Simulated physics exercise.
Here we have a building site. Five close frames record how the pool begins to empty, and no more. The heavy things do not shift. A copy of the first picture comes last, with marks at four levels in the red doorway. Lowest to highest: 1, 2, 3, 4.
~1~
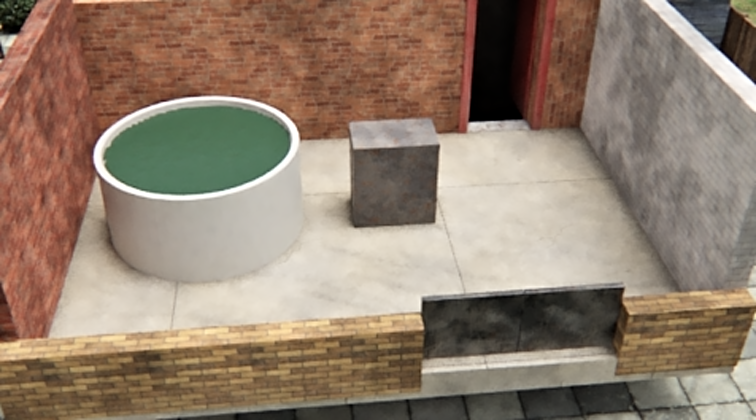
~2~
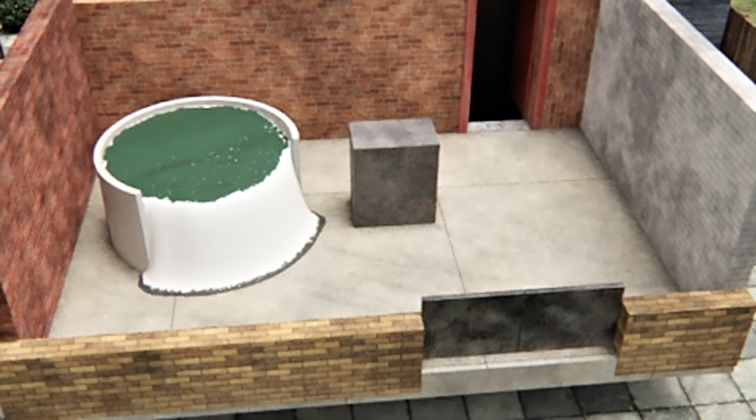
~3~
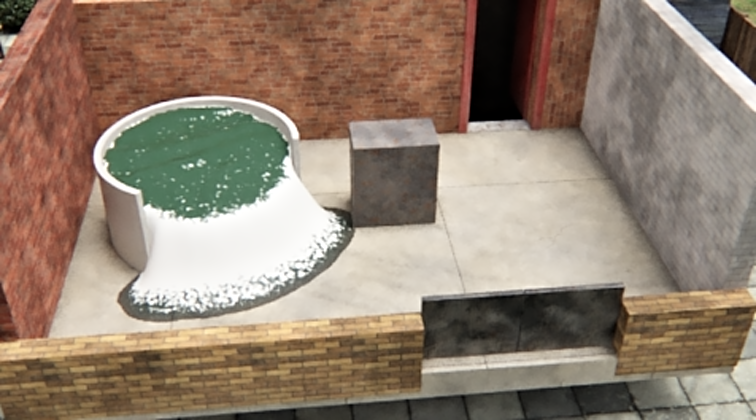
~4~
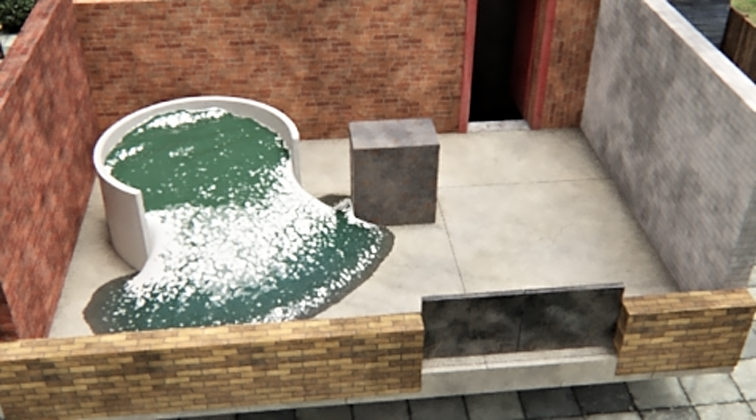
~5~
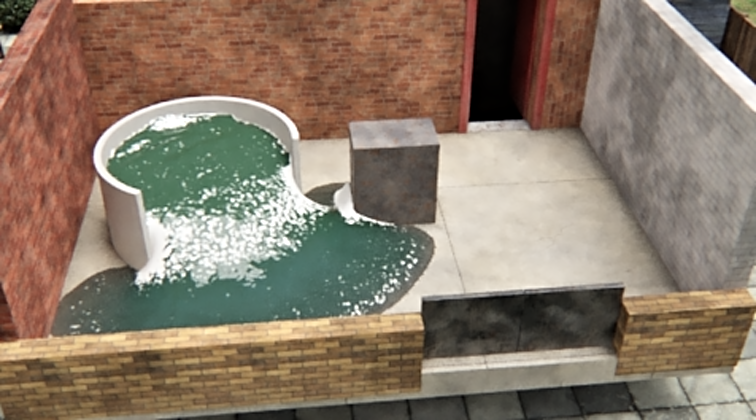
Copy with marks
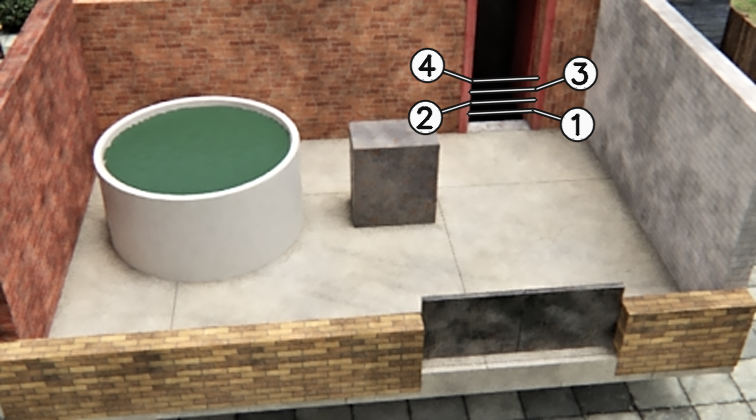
Green water pours from a round white pool and spreads across the walled concrete floor.
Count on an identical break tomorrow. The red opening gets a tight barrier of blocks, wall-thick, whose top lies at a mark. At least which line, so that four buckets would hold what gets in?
Use line 1.
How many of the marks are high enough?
All four.
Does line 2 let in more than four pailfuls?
No, that is safe.
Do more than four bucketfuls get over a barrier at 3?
No.
On the marked copy, 1 at (501, 112); 2 at (502, 101); 3 at (503, 90); 4 at (504, 79); from the bottom up 1, 2, 3, 4.
For line 1, a splash gets over, under a bucket.
For line 2, nothing gets over.
For line 3, nothing gets over.
For line 4, nothing gets over.
